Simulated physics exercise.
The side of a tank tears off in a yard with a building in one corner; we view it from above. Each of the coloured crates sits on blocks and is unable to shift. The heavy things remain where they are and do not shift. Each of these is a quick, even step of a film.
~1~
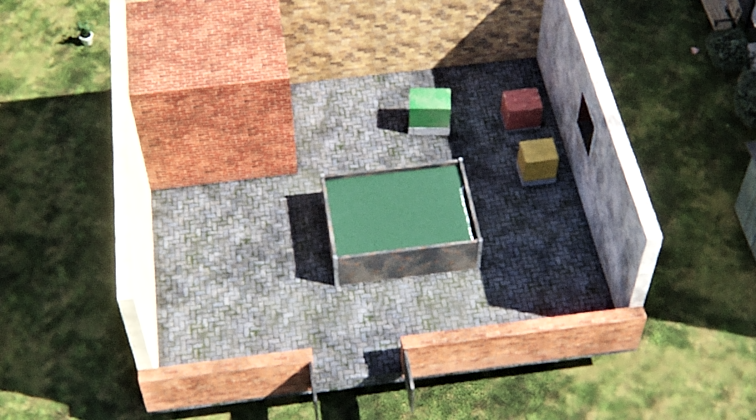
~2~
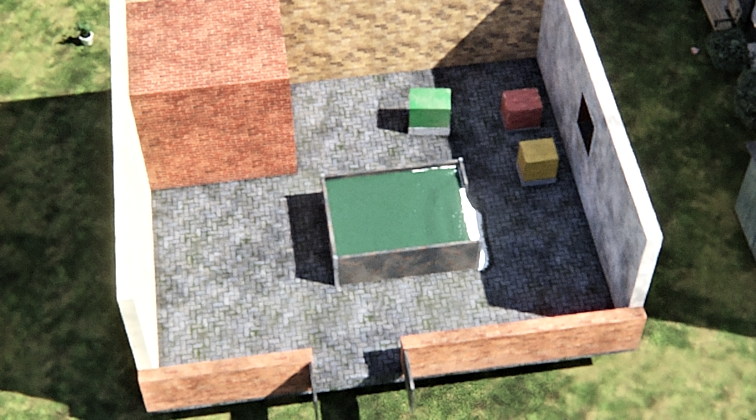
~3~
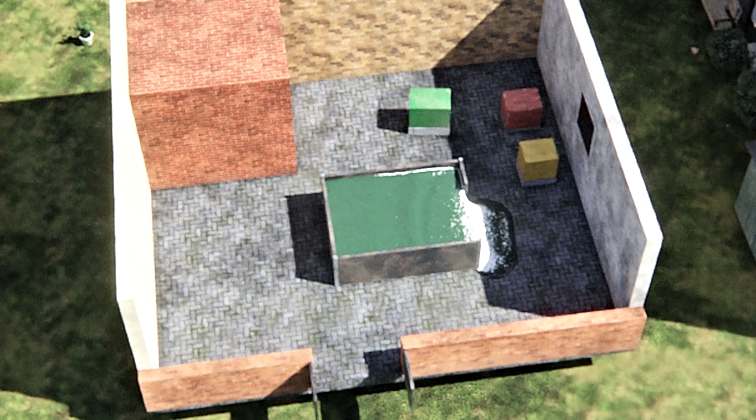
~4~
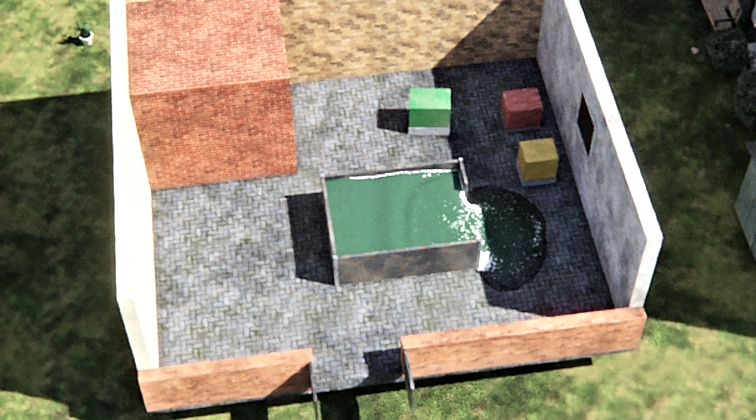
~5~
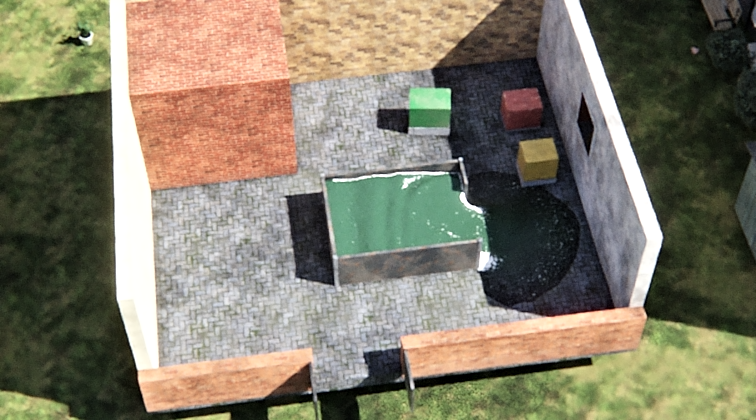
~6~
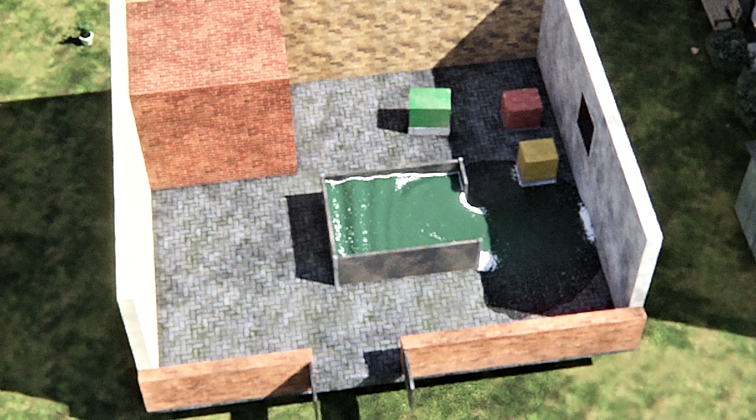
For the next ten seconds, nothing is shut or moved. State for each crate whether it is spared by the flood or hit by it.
The green crate is spared; the yellow crate is hit; the red crate is hit.
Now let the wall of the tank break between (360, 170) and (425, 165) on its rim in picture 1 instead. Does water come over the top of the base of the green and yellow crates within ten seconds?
Result: Green crate reached, yellow crate reached.
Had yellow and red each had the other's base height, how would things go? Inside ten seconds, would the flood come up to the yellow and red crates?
Well, yellow is inundated and red is inundated then.
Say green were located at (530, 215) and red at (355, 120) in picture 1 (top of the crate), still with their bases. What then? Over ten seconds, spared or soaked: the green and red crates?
The green crate is reached, while the red crate is reached.
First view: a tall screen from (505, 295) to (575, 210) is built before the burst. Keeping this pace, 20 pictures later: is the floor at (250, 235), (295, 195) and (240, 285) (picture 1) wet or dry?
One by one: Spared, spared, spared.
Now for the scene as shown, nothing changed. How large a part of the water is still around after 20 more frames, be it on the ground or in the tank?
About 100 per cent.
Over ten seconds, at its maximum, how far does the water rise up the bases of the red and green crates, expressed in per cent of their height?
Taking them in the order asked, 470 percent and 50 percent.
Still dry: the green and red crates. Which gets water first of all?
That's the red-painted one.
A moment on, water covers 20 % of the floor; the green crate not reached, the yellow crate water round its plinth, the red crate water round its plinth.
Next, water covers 25 % of the floor; the green crate water round its plinth, the yellow crate water round its plinth, the red crate water round its plinth.
Then, water covers 45 % of the floor; the green crate water round its plinth, the yellow crate water round its plinth, the red crate water round its plinth.
Later, water covers 85 % of the floor; the green crate water round its plinth, the yellow crate water round its plinth, the red crate water round its plinth.
In the end, water covers 100 % of the floor; the green crate stayed above the water, the yellow crate was topped, the red crate was topped.
